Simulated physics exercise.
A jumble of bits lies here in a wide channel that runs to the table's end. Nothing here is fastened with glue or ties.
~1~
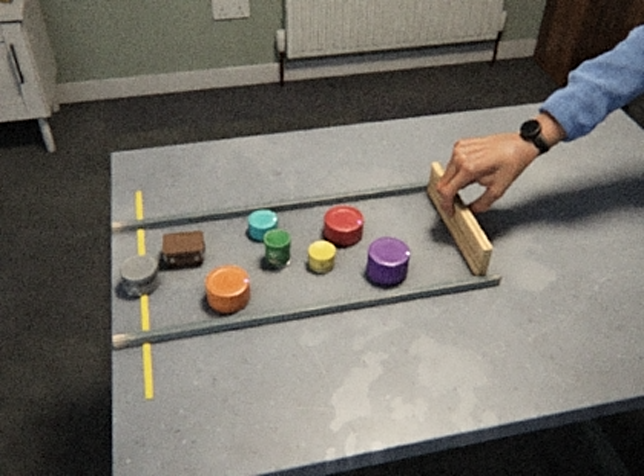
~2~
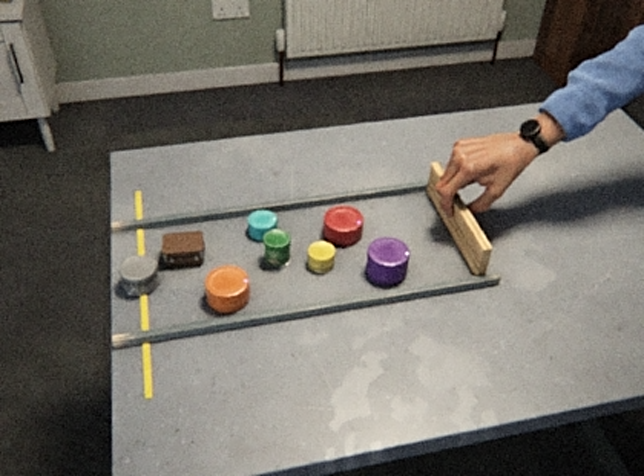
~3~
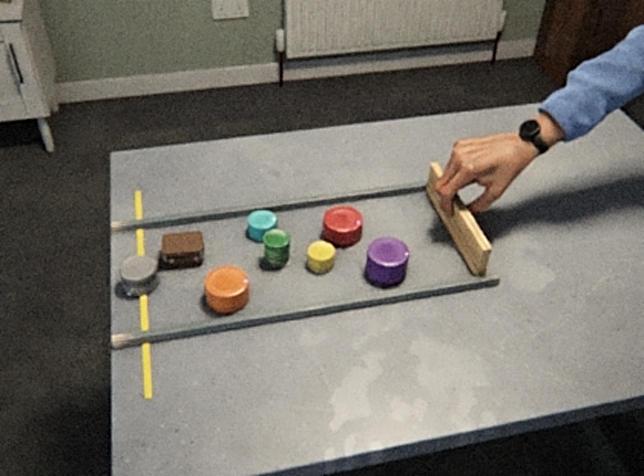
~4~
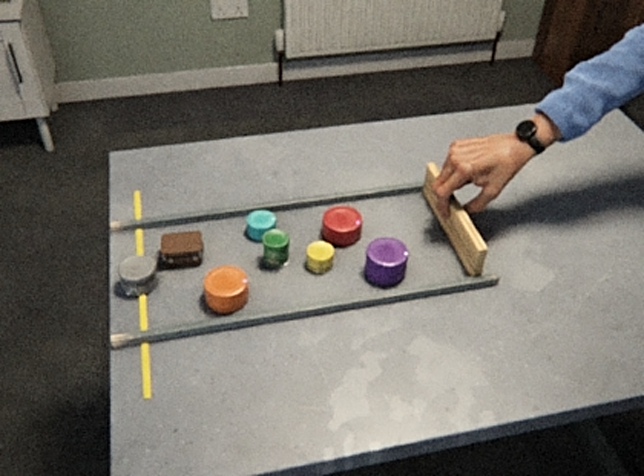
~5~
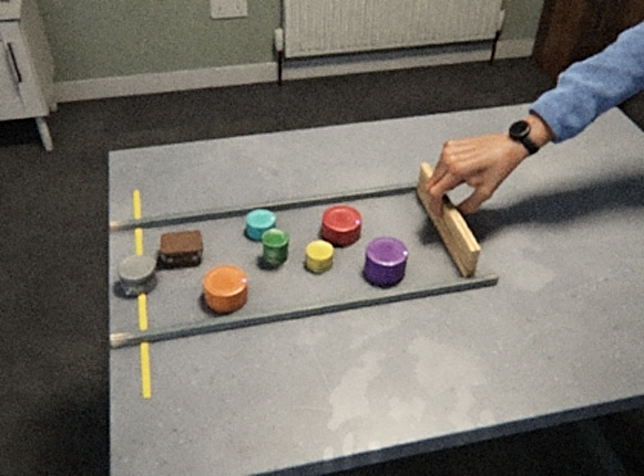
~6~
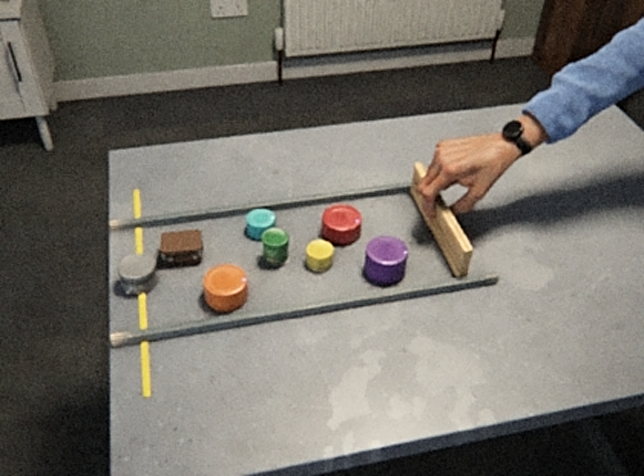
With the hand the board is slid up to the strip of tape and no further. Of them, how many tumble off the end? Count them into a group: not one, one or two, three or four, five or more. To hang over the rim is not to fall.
I predict that three of them or four will leave the table.
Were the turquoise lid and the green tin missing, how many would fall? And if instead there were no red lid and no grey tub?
First 3, then 2.
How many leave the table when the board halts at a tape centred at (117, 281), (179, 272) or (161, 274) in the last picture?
8, 1, 3.
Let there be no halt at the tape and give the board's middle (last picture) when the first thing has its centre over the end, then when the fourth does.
At (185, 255) for the first, at (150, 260) for the fourth.
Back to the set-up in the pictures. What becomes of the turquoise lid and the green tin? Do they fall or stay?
First, the turquoise lid keeps its place; then the green tin does not stay.
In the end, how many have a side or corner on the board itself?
Count recorded: 4.
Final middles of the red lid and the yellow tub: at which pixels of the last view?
Same order as the question: First (118, 256), second (126, 280).
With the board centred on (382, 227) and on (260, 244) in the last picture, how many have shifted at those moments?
At that stage 1; at the next, 6.
Early on, none off yet; grey tub at rest near (138, 274); brown case at rest near (182, 249); orange lid at rest near (226, 288).
A while later, none off yet; grey tub at rest near (138, 274); brown case at rest near (181, 248); orange lid travelled about its own width near (187, 294).
Finally, the number that fall off is three or four; lost, green tin, orange lid, brown case and grey tub.
